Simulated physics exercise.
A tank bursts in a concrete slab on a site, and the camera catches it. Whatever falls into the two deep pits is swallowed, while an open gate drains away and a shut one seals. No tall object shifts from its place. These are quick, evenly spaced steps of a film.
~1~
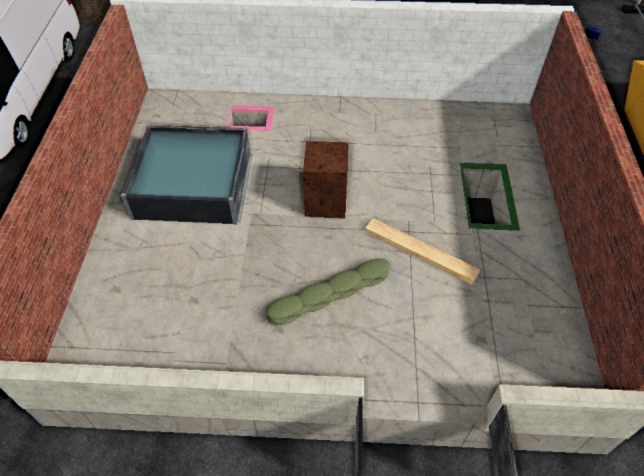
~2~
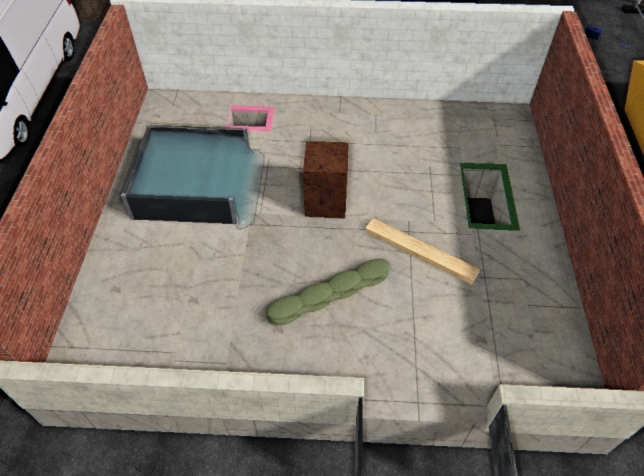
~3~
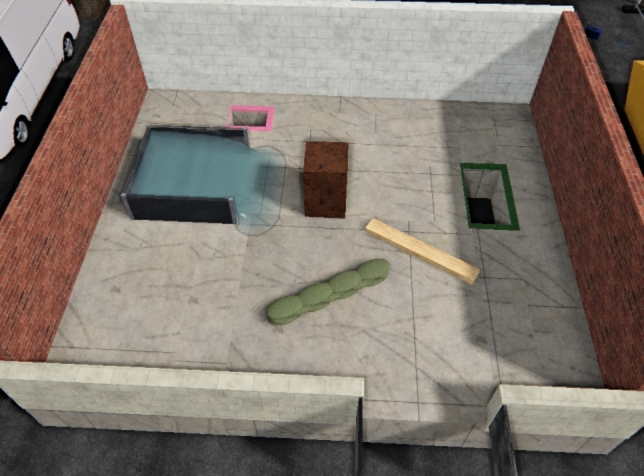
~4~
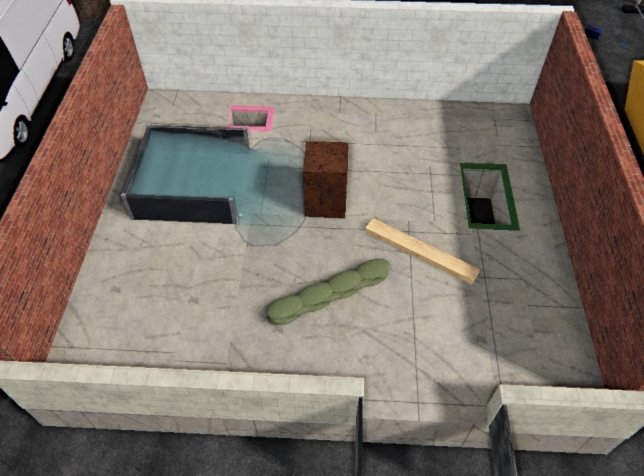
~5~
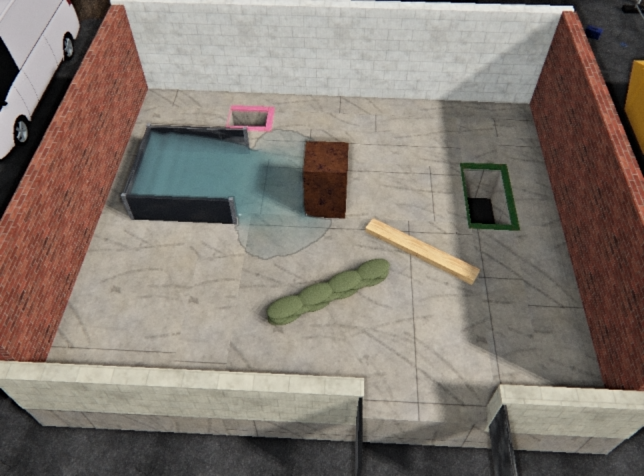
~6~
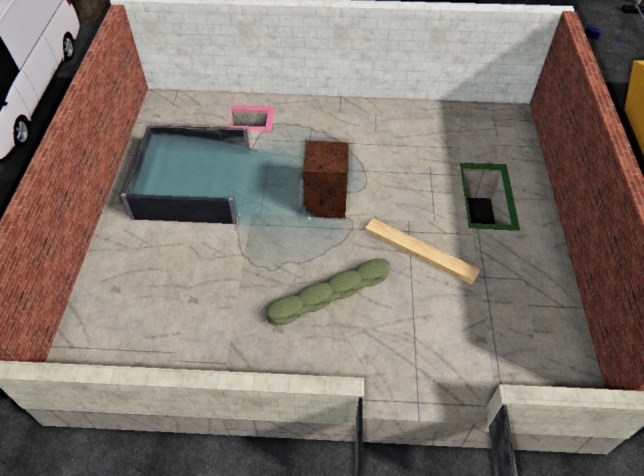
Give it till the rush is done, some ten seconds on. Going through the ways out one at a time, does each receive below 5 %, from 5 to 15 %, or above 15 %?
Outcome: The gate fails to reach five per cent; the green pit passes fifteen per cent; the pink pit fails to reach five per cent.
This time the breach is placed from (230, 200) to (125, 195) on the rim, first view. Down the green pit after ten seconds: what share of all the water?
About 4 percent ends up in the green pit, by my reckoning.
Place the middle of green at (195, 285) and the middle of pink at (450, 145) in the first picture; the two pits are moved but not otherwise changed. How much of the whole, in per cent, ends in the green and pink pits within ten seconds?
Per cent by pit - green: 8 / pink: 15.
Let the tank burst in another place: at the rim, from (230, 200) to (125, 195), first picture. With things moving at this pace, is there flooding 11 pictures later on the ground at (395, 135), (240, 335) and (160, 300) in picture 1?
Listed in order, they come out without a puddle, sitting in a pool and sitting in a pool.
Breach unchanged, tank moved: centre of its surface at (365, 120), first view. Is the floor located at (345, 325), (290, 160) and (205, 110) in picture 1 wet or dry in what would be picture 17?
As listed: Clear, dry, dry.
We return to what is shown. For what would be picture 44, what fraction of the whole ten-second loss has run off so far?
My reading is near 50 per cent.
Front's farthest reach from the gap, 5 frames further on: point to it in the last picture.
About (462, 171).
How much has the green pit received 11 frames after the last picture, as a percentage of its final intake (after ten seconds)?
About 10 per cent.
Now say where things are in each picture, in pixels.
Still water in the tank at (188, 164), in the first picture.
Water pours out at (239, 178) and has run to (244, 225), in the second picture.
The front is at (257, 231), out from the gap at (240, 180), in the third picture.
The front is at (277, 237), out from the gap at (240, 181), in the fourth picture.
The front is at a hidden place, out from the gap at (240, 181), in the fifth picture.
Water pours out at (240, 181) and has run to (358, 167), in the sixth picture.
A moment on, water covers 20 % of the floor; the gate 0 %, the green pit 0 %, the pink pit 0 %.
Next, water covers 35 % of the floor; the gate 0 %, the green pit 2 %, the pink pit 0 %.
Then, water covers 45 % of the floor; the gate 0 %, the green pit 5 %, the pink pit 0 %.
Later, water covers 60 % of the floor; the gate 0 %, the green pit 12 %, the pink pit 0 %.
In the end, water covers 70 % of the floor; the gate 3 %, the green pit 21 %, the pink pit 1 %.
